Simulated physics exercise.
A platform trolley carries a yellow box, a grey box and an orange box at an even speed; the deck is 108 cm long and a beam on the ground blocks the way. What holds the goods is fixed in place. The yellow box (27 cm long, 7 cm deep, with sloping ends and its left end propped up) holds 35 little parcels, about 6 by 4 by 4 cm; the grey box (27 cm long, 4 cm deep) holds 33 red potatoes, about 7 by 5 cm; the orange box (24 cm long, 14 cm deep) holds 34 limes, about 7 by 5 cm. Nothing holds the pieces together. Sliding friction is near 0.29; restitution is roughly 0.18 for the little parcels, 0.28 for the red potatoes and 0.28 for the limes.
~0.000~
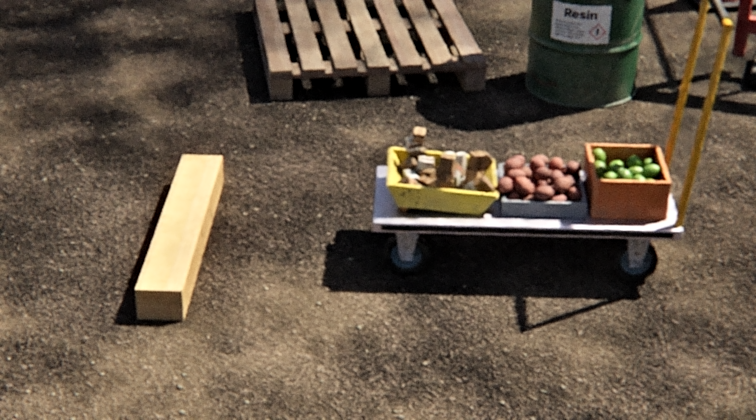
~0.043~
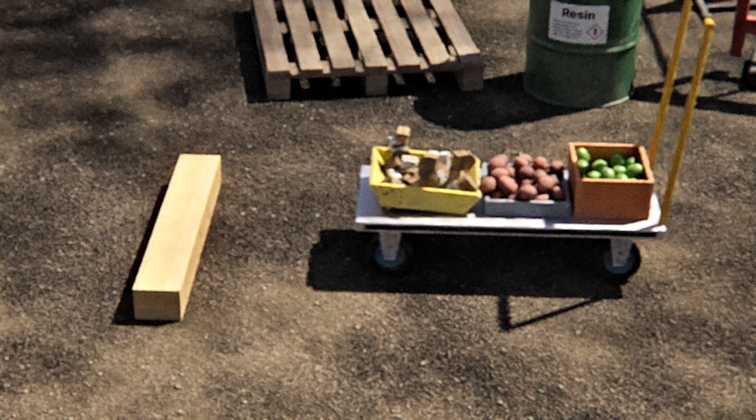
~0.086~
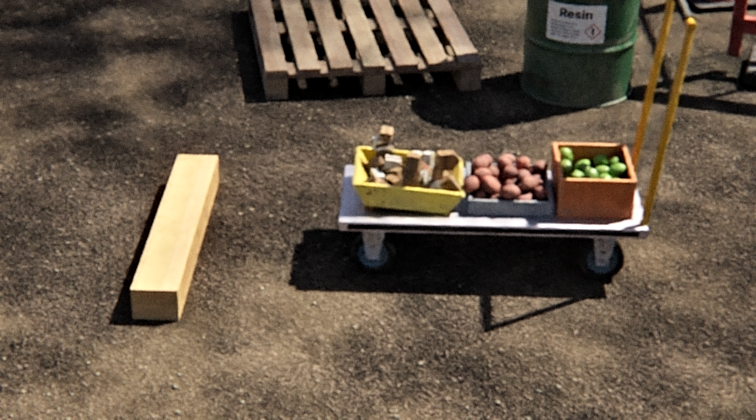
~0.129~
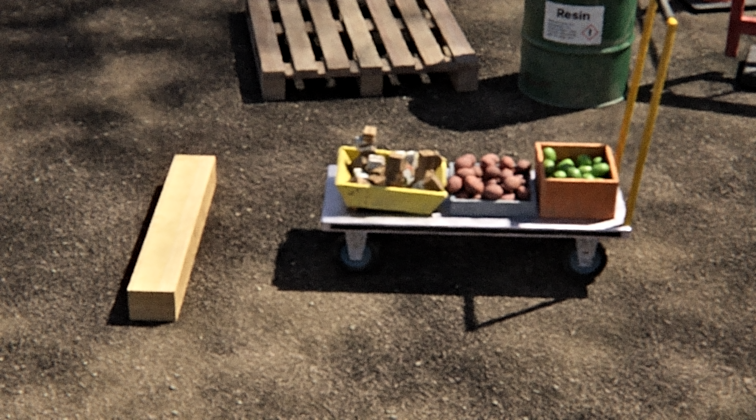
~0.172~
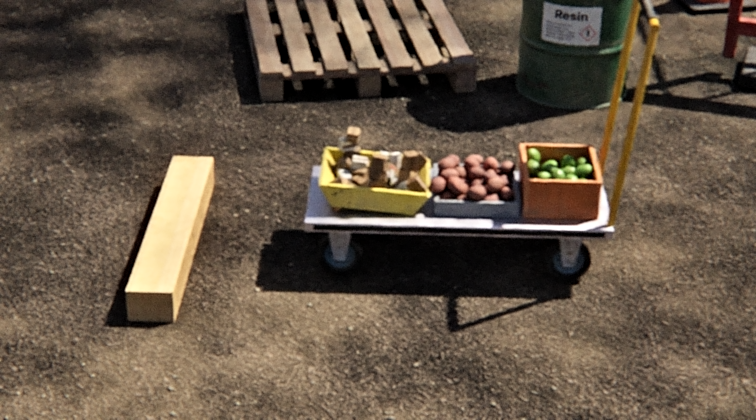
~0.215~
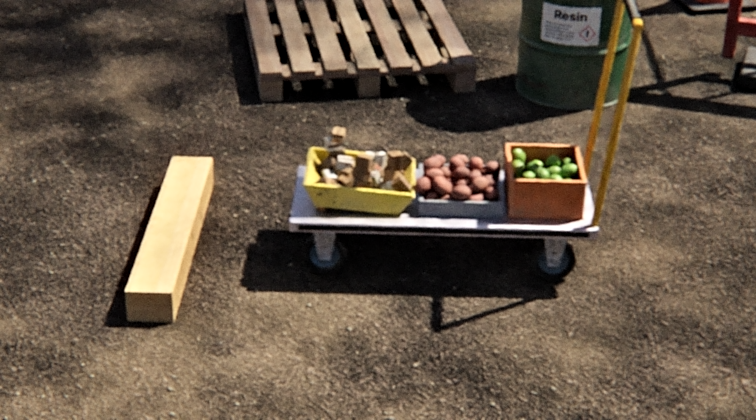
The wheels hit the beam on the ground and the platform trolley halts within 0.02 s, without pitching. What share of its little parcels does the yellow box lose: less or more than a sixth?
The yellow box loses fewer than one in six of its little parcels.
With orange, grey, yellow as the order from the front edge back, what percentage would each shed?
Then yellow box 10, grey box 10, orange box 0 per cent.
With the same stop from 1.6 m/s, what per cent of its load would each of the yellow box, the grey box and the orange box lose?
Then yellow box 10, grey box 30, orange box 0 per cent.
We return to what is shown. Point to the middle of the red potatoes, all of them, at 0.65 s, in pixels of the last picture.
Around (339, 179).
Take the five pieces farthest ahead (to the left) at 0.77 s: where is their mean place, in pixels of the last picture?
At about (185, 163).
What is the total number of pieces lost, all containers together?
Roughly 8 in all.
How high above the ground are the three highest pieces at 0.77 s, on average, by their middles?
Some 40 cm up.
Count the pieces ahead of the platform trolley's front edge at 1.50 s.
Roughly 3.
After 0.55 s, impact.
After 0.65 s, the yellow box is down by 1 of 35, the grey box is down by 3 of 33 and the orange box has all 34.
After 0.77 s, the yellow box is down by 2 of 35, the grey box is down by 4 of 33 and the orange box has all 34.
After 1.00 s, the yellow box is down by 3 of 35, the grey box is down by 6 of 33 and the orange box has all 34.
Final count (at 1.50 s), the yellow box is down by 3 of 35, the grey box is down by 6 of 33 and the orange box has all 34. Asked share, 3 of 35, 9 per cent.
